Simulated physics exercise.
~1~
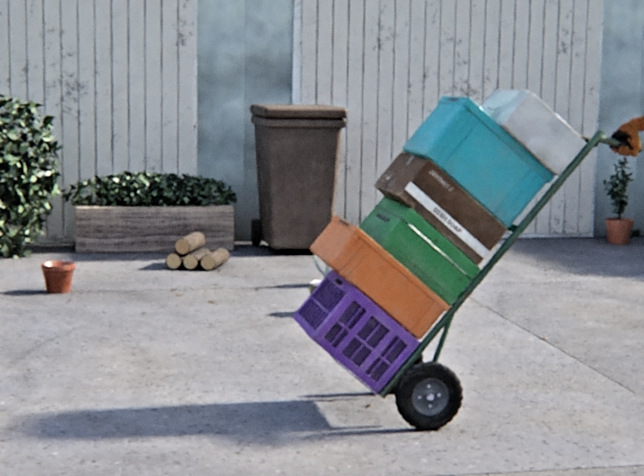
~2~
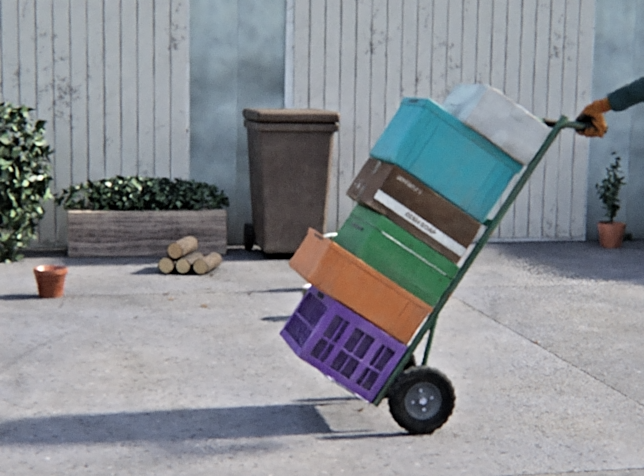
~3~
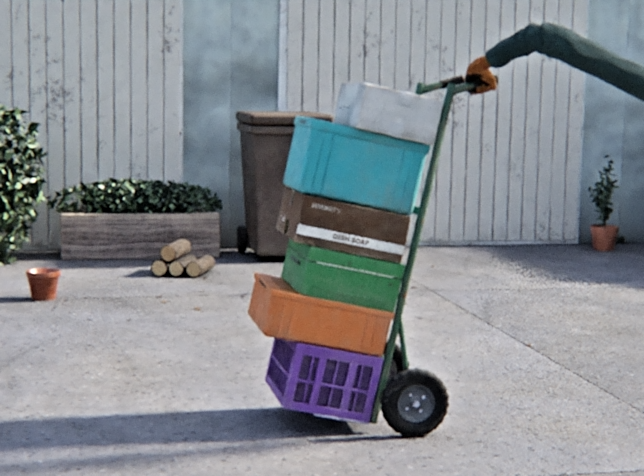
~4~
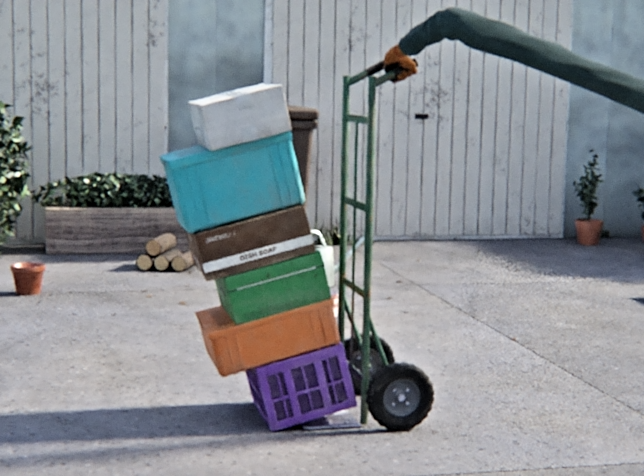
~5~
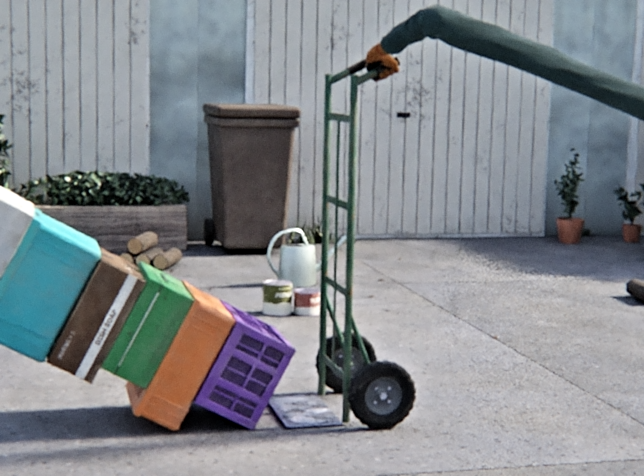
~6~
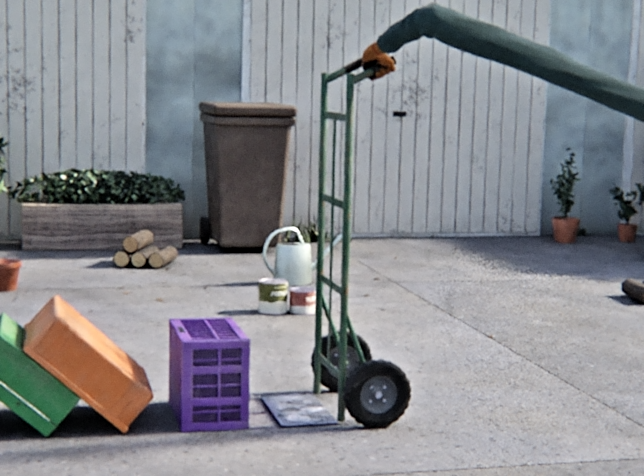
A gloved hand in a green sleeve grips a green sack truck, seen from the side in a paved yard with pale plank walls, a brown bin and potted plants. The tilted truck carries a leaning stack, with a purple crate at the bottom, then an orange tote, green toolbox, brown box, turquoise tote and white box. The arm swings the truck upright, and the stack tips away to the left. The boxes topple together toward the ground as the view drifts slightly right. Finally the truck stands empty, the purple crate on its side beside the plate, the orange and green ones fallen farther left.
